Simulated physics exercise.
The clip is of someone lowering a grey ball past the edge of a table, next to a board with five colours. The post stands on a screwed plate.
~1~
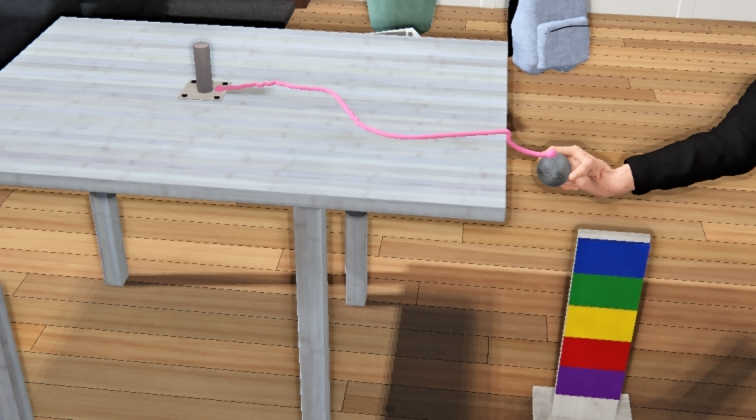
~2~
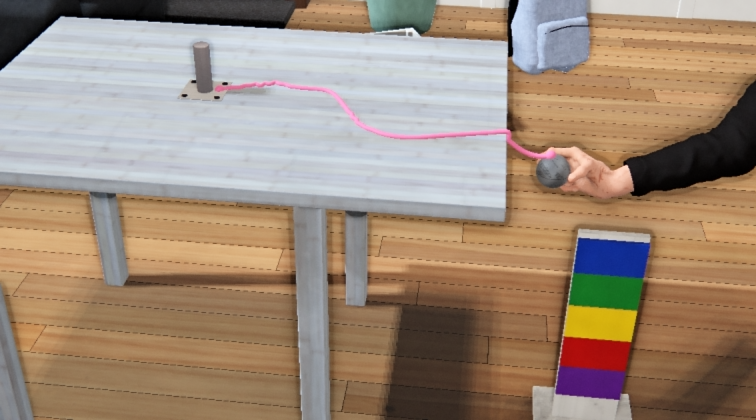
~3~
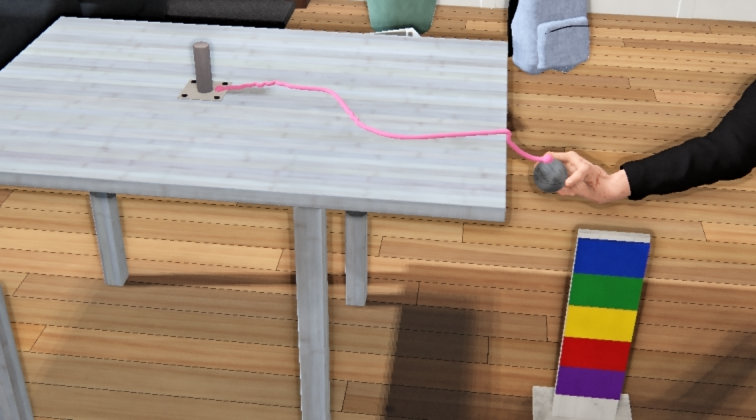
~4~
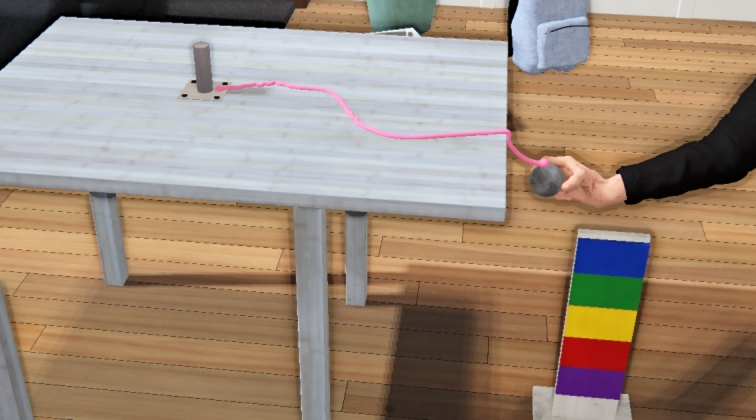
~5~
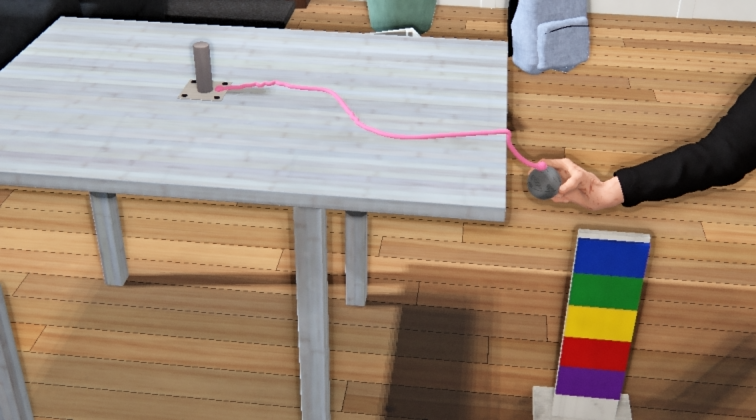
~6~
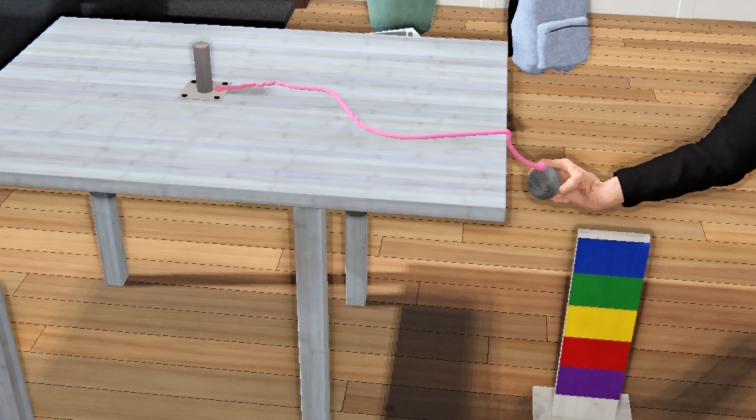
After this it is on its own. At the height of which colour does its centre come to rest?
Its middle rests at the blue band.
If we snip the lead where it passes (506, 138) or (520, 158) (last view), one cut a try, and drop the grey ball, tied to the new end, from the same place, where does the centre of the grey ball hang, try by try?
Near (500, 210) and (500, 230).
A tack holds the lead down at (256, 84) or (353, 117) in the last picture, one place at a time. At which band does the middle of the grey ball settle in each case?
Taking them in turn: Blue; higher than all five.
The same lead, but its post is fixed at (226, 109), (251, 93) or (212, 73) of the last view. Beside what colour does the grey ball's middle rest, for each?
It would be green; green; blue.
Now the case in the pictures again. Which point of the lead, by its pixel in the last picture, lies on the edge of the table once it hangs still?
The one at (447, 136).
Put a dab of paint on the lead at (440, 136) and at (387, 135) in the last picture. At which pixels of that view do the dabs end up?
They go to (503, 130) and to (451, 122).
Soon after, ball near (486, 243); level with blue.
After that, ball near (517, 248); level with blue.
In the end, ball near (493, 249); level with blue. The blue one.
